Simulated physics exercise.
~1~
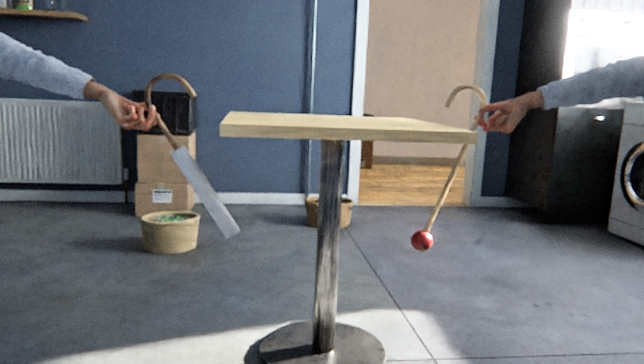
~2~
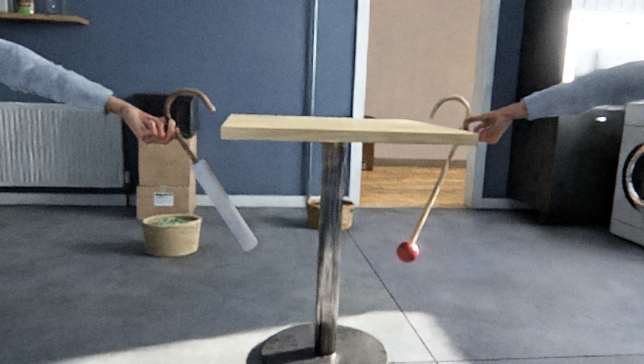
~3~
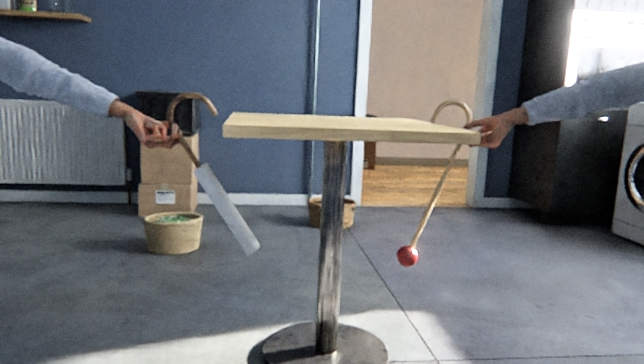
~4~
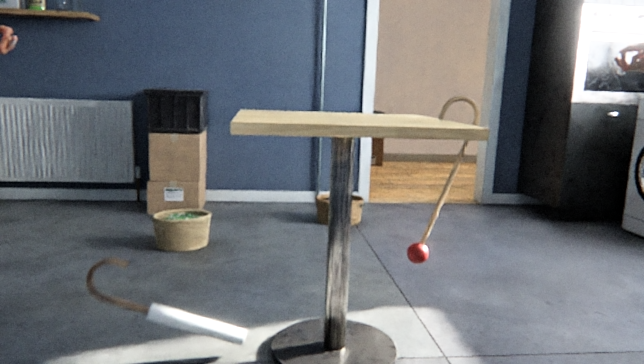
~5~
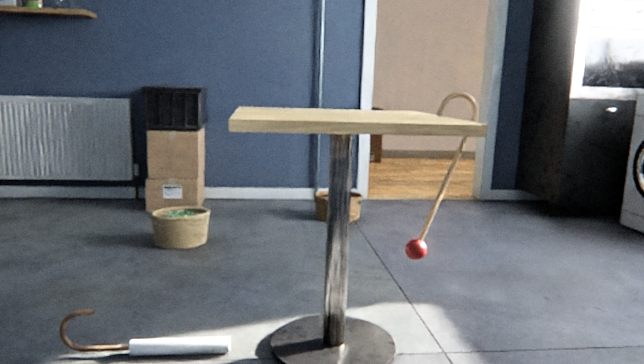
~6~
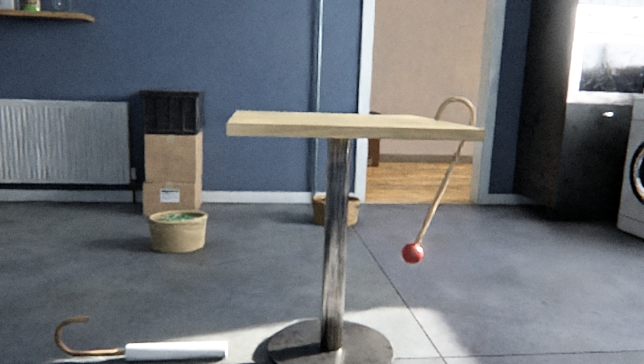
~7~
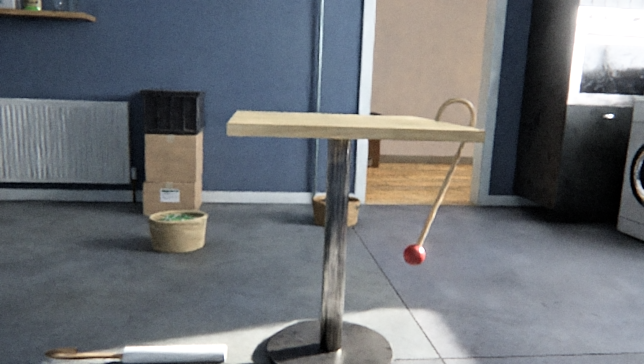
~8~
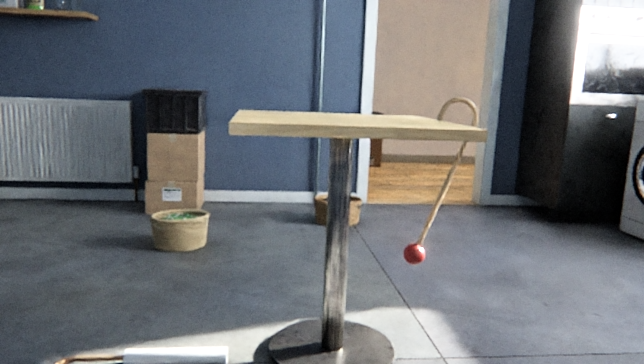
A white umbrella with a curved handle and a red ladle with a hooked stem are held by two hands at opposite ends of a pale tabletop. The hands ease both into position, the umbrella shifting right and down on the left side, the ladle moving slightly left and down at the right edge. Then the hands let go and draw back. The umbrella drops, tipping toward level as it falls, and lands on the floor left of the table's base. There it rolls over a little, its crook lowering, while the ladle stays hanging from the right edge.
